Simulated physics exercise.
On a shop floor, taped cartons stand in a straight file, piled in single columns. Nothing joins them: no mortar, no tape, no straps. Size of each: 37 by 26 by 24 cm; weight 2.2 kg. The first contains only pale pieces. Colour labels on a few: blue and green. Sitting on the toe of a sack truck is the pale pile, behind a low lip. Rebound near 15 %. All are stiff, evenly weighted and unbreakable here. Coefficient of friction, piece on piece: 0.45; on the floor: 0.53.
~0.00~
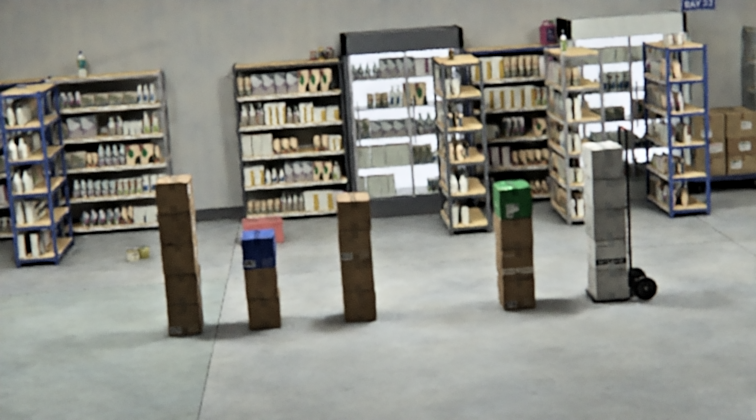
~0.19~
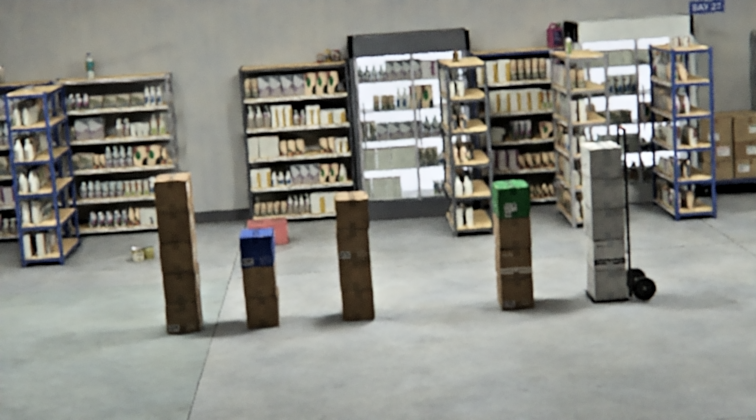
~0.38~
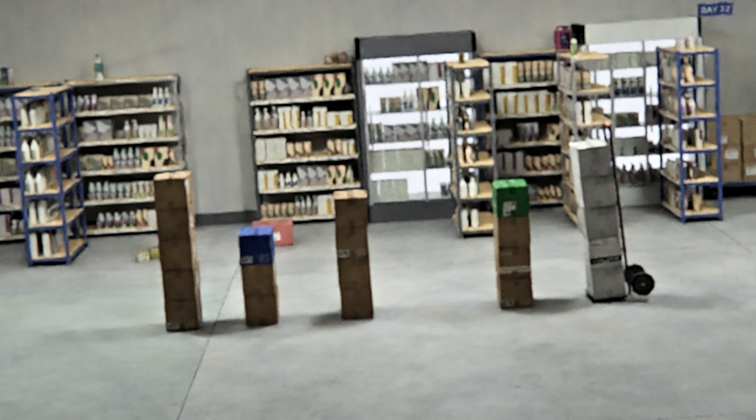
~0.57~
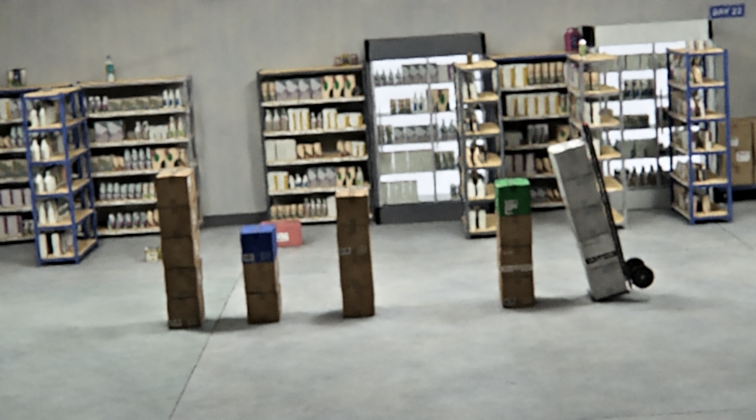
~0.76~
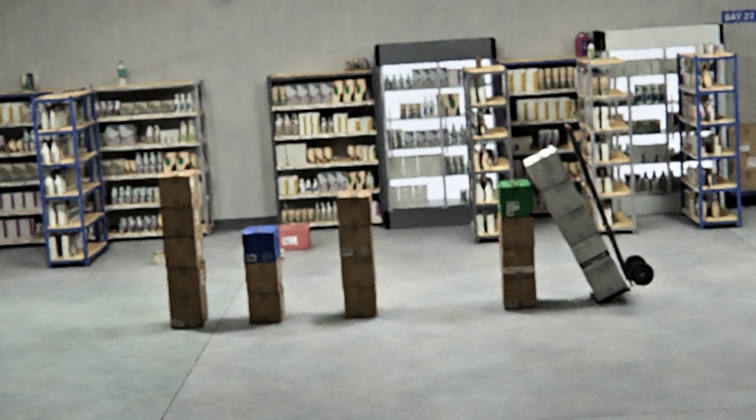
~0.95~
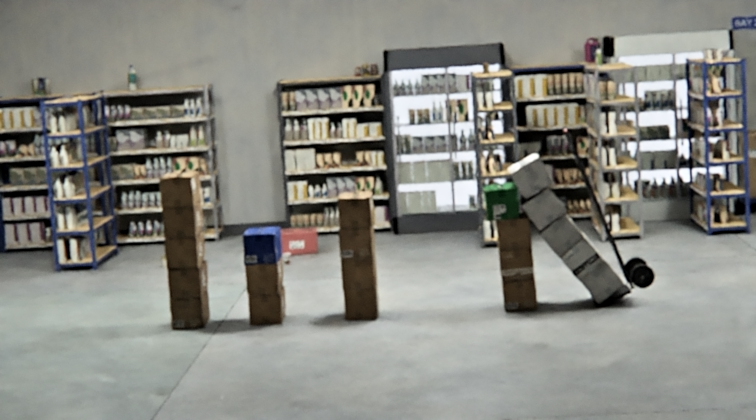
Five single-column stacks of boxes stand in a row across a grey shop floor, seen from the front and slightly above, with stocked shelves and lit cabinets behind. The pale stack is at the right on a black-wheeled sack truck, beside brown stacks, one topped green and one blue. As the camera shifts slightly, the truck and pale stack tilt steadily left, reaching the green-topped stack, whose green box shifts slightly left.
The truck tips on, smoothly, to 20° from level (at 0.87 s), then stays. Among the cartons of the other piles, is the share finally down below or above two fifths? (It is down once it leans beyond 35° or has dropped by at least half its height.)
My guess is the share of pieces ending down will be below two fifths.
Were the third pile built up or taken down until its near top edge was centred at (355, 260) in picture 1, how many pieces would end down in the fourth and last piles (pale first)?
Result: Fourth pile 0, last pile 0.
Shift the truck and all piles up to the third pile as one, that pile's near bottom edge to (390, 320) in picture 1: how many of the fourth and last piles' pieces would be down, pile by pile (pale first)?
Then fourth pile 0 and last pile 0.
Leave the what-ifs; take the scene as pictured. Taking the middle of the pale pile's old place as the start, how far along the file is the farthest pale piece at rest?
170 cm.
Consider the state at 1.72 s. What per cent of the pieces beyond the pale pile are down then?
25 %.
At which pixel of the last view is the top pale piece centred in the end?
Roughly at (393, 264).
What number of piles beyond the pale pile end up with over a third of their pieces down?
The total is 1.
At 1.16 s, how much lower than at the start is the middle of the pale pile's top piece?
10 cm lower.
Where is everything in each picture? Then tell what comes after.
In the first frame (pixels give the middle of a visible side; the camera moves round a little), truck frame (627, 164) 0° forward; green carton (516, 204); blue carton (258, 254); none of the others has stirred.
Truck frame (626, 163) 0° forward; blue carton (256, 252), in the second frame.
Truck frame (614, 161) 5° forward, top of the pale pile leaning 4°; blue carton (255, 250); none of the others has stirred, in the third frame.
Truck frame (596, 158) 12° forward, top of the pale pile leaning 14°; blue carton (257, 248); none of the others has stirred, in the fourth frame.
Truck frame (583, 161) 19° forward, top of the pale pile leaning 25°; blue carton (259, 248); none of the others has stirred, in the fifth frame.
Truck frame (580, 163) 20° forward, top of the pale pile leaning 27°; green carton (503, 205) 11 cm from its place; blue carton (259, 249); movement in 2 of them, in the sixth frame.
After 1.16 s, 4 of the pale pile down; none of the 16 other cartons down, 4 disturbed; green carton 14° from how it stood.
After 1.42 s, 5 of the pale pile down; 4 of the 16 other cartons down; green carton 38° from how it stood, 15 cm lower.
After 1.72 s, 5 of the pale pile down; 4 of the 16 other cartons down; green carton on its side.
In the end (3.4 s), 5 of the pale pile down; 4 of the 16 other cartons down; green carton on its side; blue carton unmoved. That is 25 per cent. From the last view, middles, green carton near (386, 298), blue carton near (263, 246).
